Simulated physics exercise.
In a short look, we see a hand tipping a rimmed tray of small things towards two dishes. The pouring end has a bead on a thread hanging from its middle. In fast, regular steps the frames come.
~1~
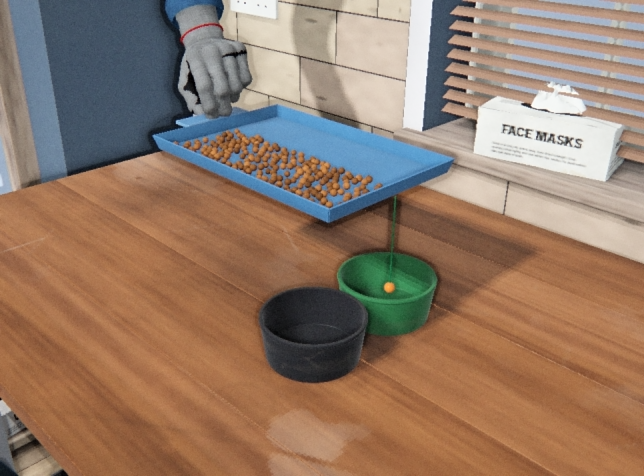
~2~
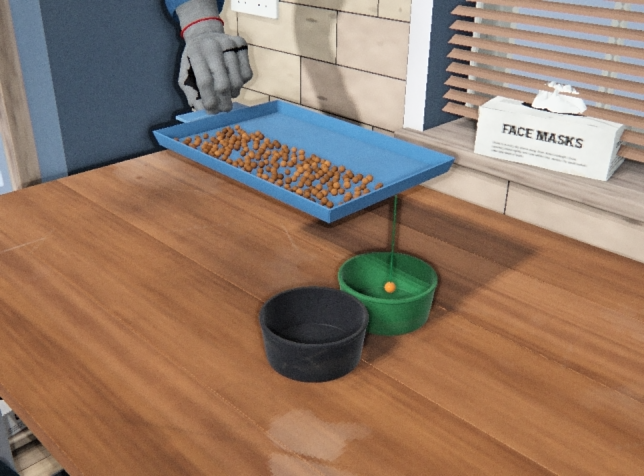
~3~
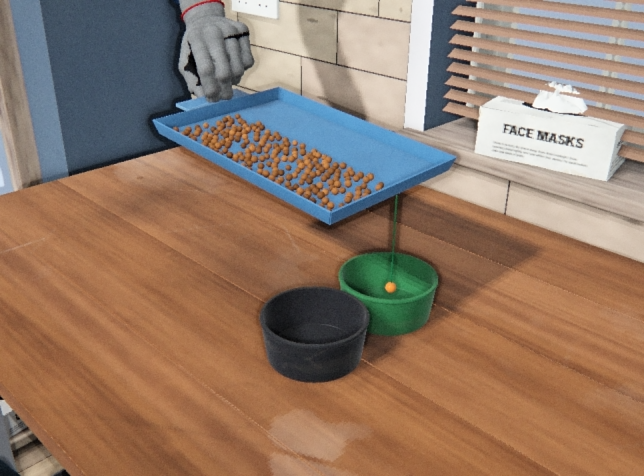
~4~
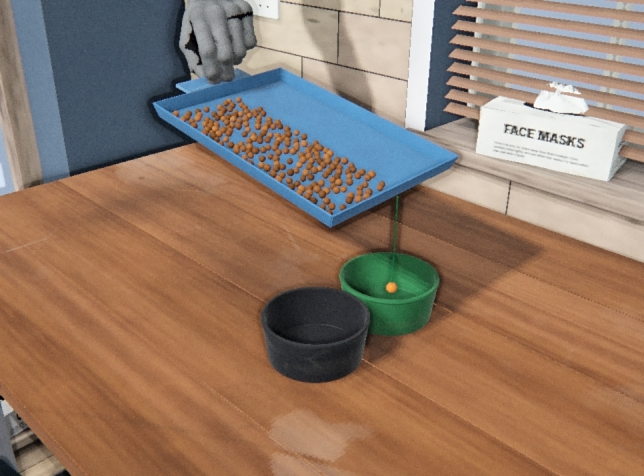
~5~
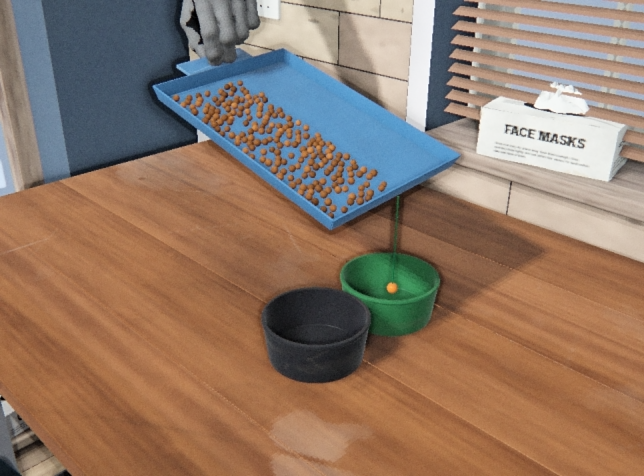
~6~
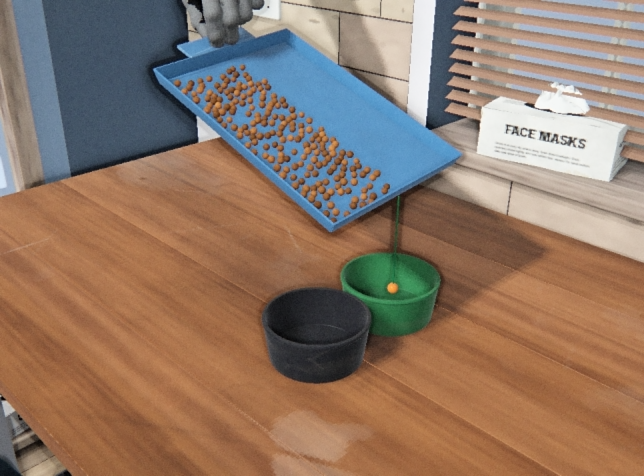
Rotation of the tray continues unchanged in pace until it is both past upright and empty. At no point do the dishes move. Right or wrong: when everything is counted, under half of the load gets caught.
Right.
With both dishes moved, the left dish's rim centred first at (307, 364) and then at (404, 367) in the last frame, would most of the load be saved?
First place: Beyond half; second place: Short of half.
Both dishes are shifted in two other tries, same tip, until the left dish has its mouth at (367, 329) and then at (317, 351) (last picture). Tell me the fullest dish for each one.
In the first try it's the leftmost dish, and in the second it's the leftmost dish.
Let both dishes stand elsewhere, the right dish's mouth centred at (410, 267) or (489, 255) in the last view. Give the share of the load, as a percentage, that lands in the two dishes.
Approximately 10 percent, followed by approximately 0 percent.
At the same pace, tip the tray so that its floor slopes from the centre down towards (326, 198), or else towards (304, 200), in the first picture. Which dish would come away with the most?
Tilt 1: Left-side dish. Tilt 2: Left-side dish.
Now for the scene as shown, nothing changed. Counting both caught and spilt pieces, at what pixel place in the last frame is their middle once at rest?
Around (379, 395).
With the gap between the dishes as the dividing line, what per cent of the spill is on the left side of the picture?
Reading: Around 30 %.
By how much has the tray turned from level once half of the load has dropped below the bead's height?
95° or so.
Soon after the last picture, tray tipped steeply; most on the tray; a small part in the air.
A little later, tray tipped right over; about a quarter on the tray; a small part in the left dish; a stray few in the right dish; about half outside both; about a quarter in the air.
Later still, tray tipped past a quarter turn; about a quarter in the left dish; most outside both.
At rest, tray tipped past a quarter turn; about a quarter in the left dish; none in the right dish; most outside both.
